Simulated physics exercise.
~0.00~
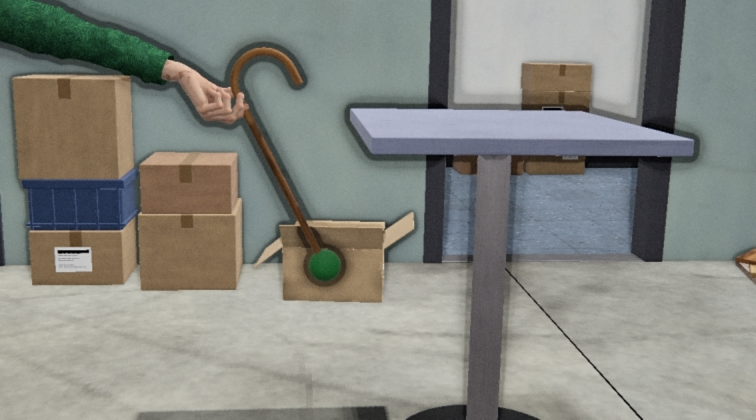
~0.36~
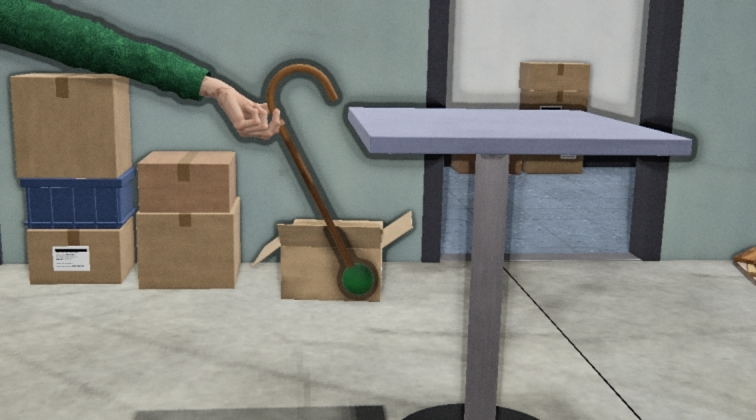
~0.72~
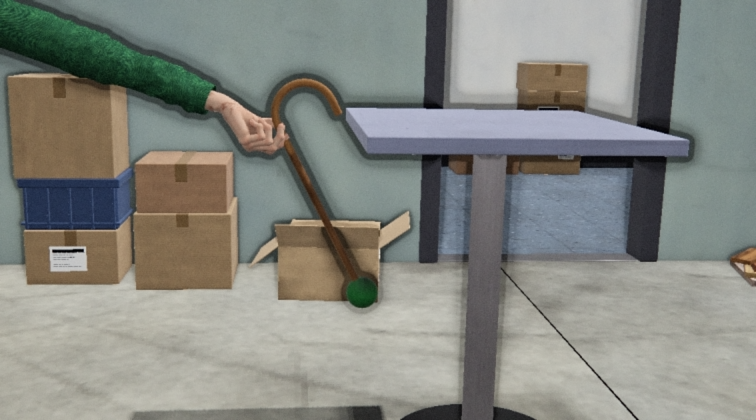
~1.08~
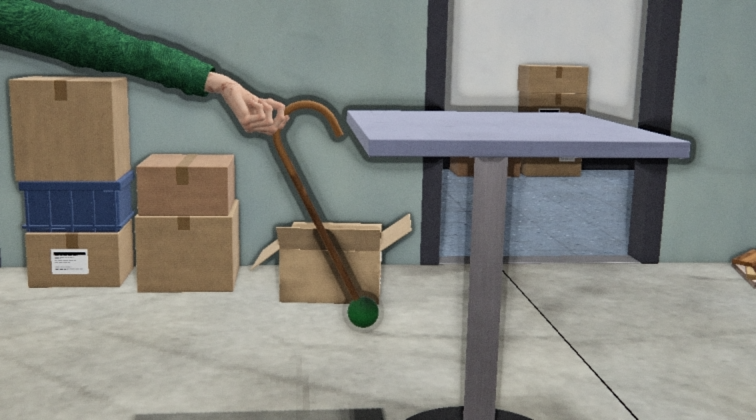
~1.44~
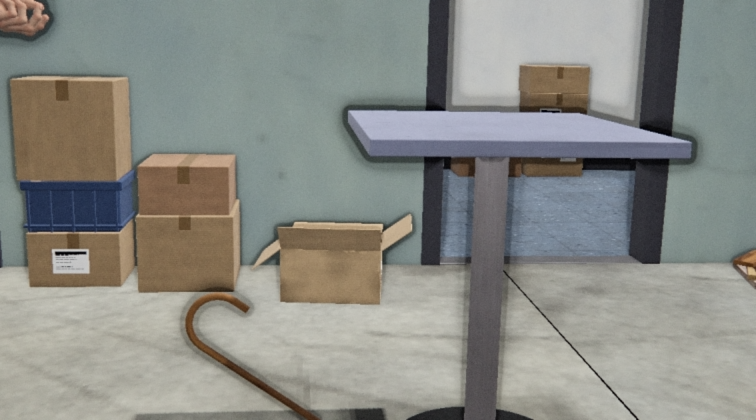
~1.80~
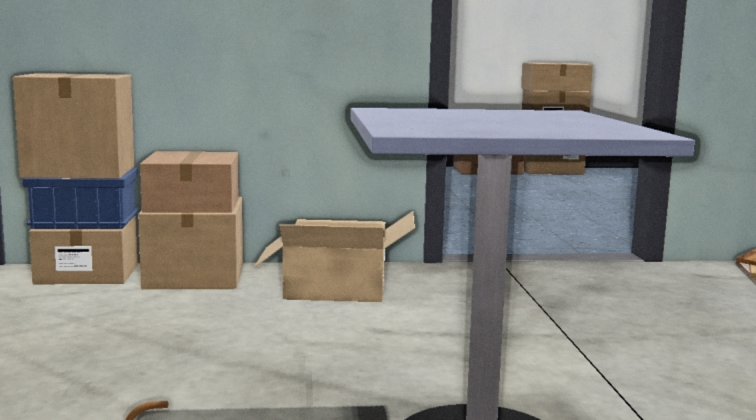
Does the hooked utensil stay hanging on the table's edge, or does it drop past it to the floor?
It drops past the edge and ends up on the floor, toward the lower left.
